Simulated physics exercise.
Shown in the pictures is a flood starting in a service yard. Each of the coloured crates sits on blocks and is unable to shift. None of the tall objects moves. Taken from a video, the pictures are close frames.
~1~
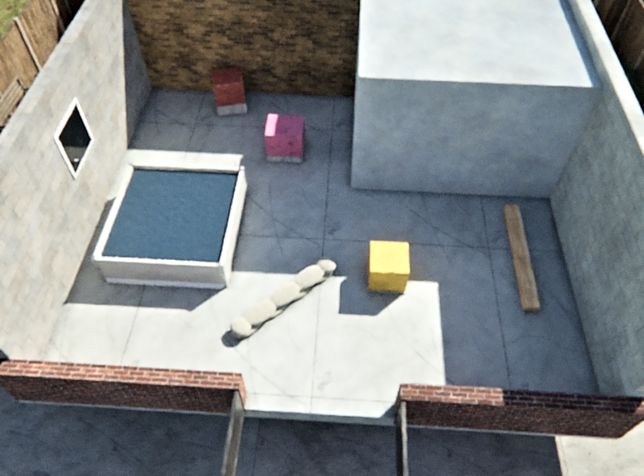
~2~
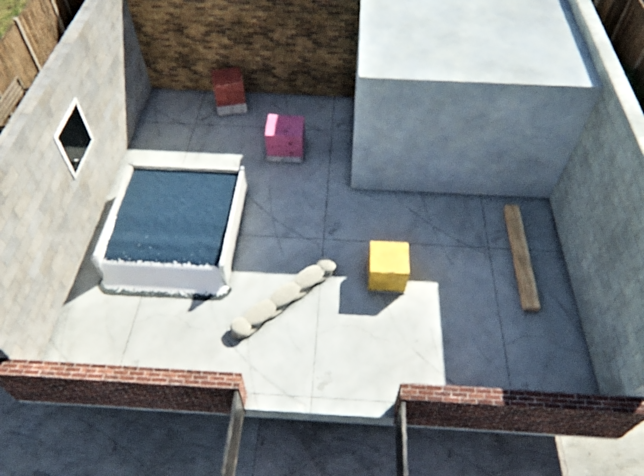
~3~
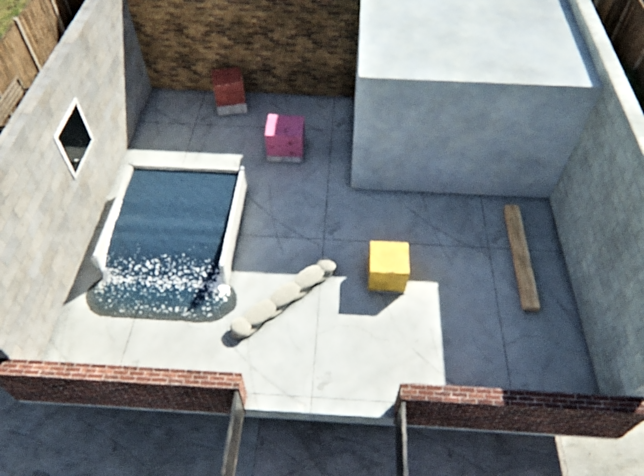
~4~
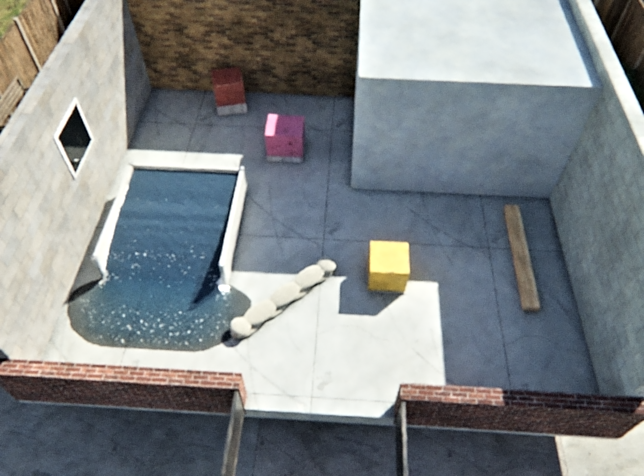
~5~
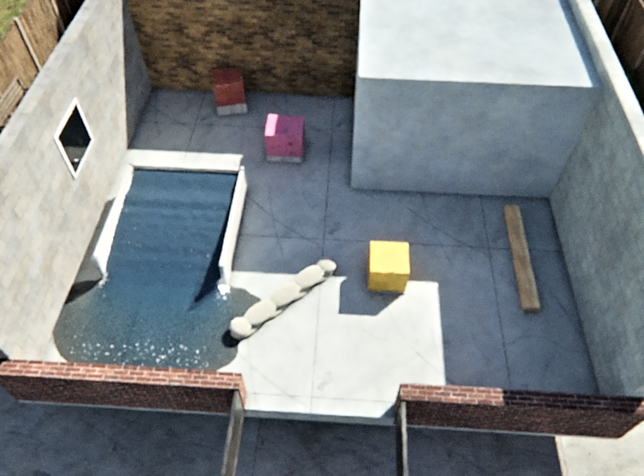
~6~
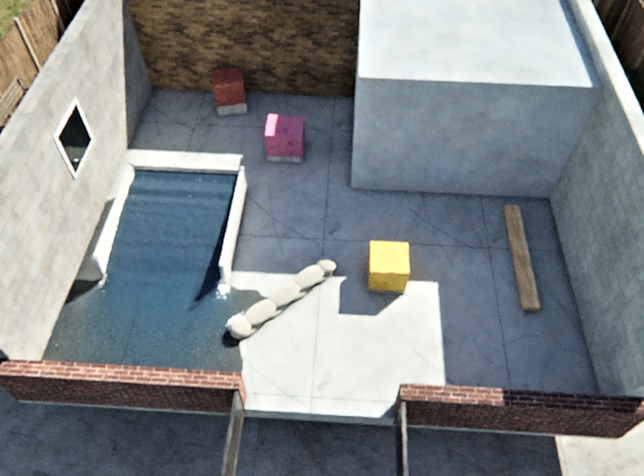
Water burst through the near side of the white-walled tank on the left, foaming at first, then spread across the yard floor toward the low brick wall and alongside the row of sandbags.
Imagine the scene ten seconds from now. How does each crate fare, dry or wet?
The pink crate comes out dry. The yellow crate comes out wet. The red crate comes out dry.
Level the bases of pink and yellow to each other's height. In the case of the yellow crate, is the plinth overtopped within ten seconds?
With the swap, the yellow crate avoids the flood.
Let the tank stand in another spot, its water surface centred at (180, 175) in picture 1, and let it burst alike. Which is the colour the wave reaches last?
I'd go with the red crate.
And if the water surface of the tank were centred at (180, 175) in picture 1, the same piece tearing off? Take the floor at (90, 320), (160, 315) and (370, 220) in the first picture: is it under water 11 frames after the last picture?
In that order: Wet, covered, dry.
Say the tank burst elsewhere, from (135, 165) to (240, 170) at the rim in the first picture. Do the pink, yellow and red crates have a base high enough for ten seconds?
Pink crate is reached; yellow crate is reached; red crate is reached.
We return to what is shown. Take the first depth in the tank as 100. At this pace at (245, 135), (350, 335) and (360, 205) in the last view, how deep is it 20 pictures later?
Going place by place: 0 %, 6 % and 0 %.
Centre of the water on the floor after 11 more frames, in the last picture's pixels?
I'd put my finger on (163, 302).
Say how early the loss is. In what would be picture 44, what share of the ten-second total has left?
It works out at roughly 80 per cent.
A moment on, water covers 15 % of the floor; the pink crate not reached, the yellow crate not reached, the red crate not reached.
Next, water covers 20 % of the floor; the pink crate not reached, the yellow crate not reached, the red crate not reached.
Then, water covers 40 % of the floor; the pink crate not reached, the yellow crate water round its plinth, the red crate not reached.
Later, water covers 75 % of the floor; the pink crate water round its plinth, the yellow crate water round its plinth, the red crate water round its plinth.
In the end, water covers 90 % of the floor; the pink crate stayed above the water, the yellow crate was topped, the red crate stayed above the water.
